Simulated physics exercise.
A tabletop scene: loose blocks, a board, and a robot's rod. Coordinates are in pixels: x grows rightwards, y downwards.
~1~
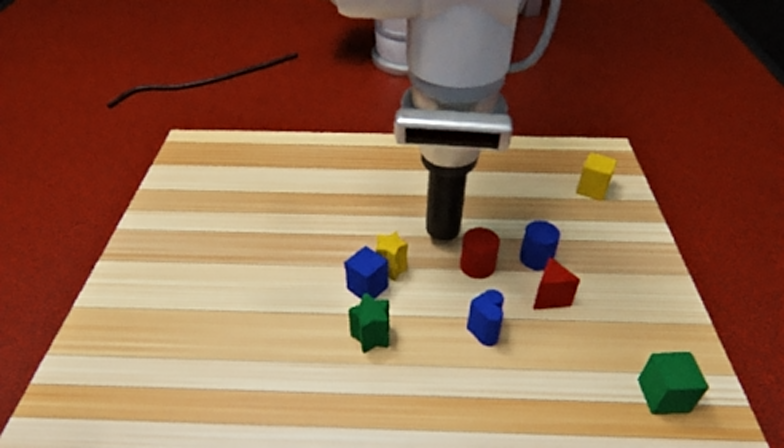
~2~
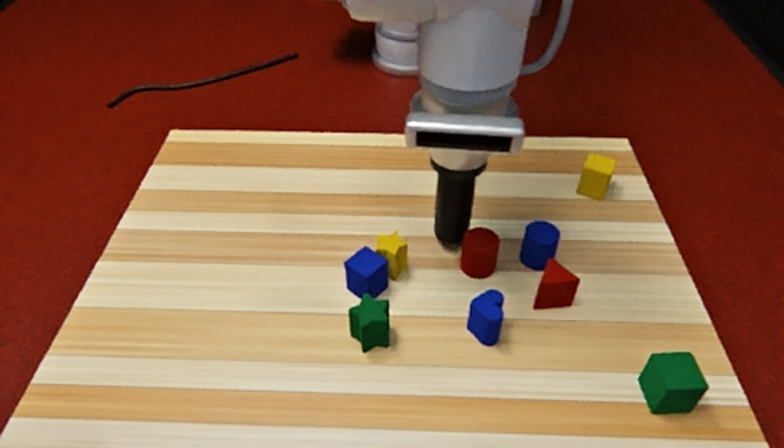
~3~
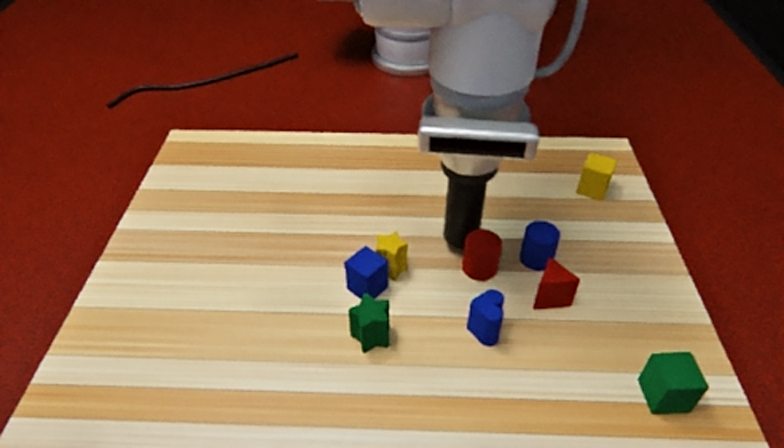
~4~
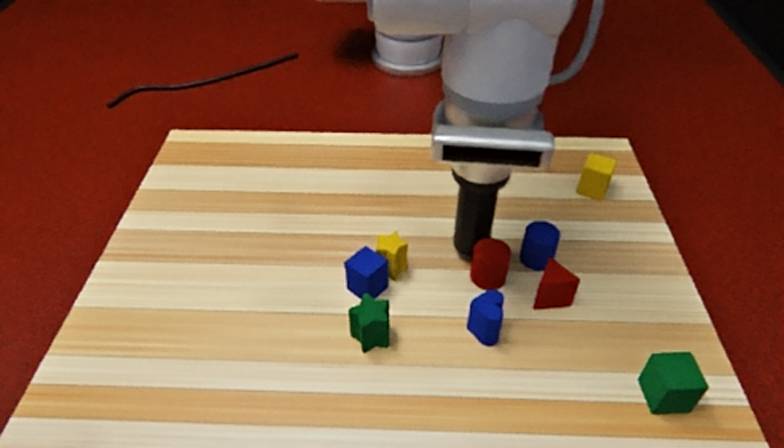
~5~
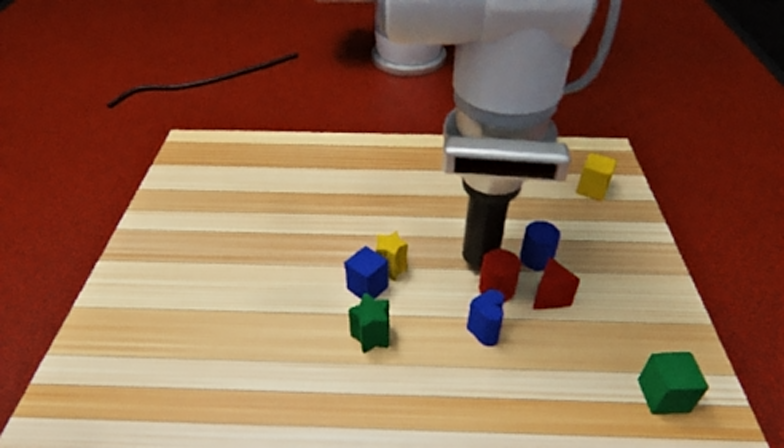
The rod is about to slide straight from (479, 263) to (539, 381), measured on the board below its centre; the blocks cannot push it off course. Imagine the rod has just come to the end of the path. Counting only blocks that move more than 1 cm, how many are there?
2 blocks.
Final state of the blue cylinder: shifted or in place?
Well, the blue cylinder holds its place.
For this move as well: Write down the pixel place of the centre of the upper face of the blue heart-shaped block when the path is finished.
Expect it around (489, 324).
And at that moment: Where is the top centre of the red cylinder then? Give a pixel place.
That would be at about pixel (594, 356).
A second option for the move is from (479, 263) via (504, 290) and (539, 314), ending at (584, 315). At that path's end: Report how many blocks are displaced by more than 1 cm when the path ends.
Total moved: Two.
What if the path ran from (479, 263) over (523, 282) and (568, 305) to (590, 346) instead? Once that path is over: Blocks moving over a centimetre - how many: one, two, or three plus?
Blocks that move over 1 cm: Two.
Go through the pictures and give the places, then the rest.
In the first picture, rod tip (443, 228); block tops, blue heart-shaped block (490, 303); red cylinder (482, 239); blue cylinder (543, 231); red triangle (557, 273).
In the second picture, rod (451, 232); blocks unchanged.
In the third picture, rod (461, 236); red cylinder (484, 241).
In the fourth picture, rod (471, 244); red cylinder (493, 250).
In the fifth picture, rod (480, 254); blue heart-shaped block (490, 303); red cylinder (502, 261); blue cylinder (543, 231); red triangle (557, 273).
The first path, step by step. One third of the way, rod (499, 290); red cylinder (529, 298).
Two thirds of the way, rod (519, 328); blue heart-shaped block (488, 323), turned 75° clockwise; red cylinder (563, 332).
At the end, rod (542, 373); blue heart-shaped block (489, 324), turned 85° clockwise; red cylinder (594, 356); blue cylinder in place; red triangle in place.
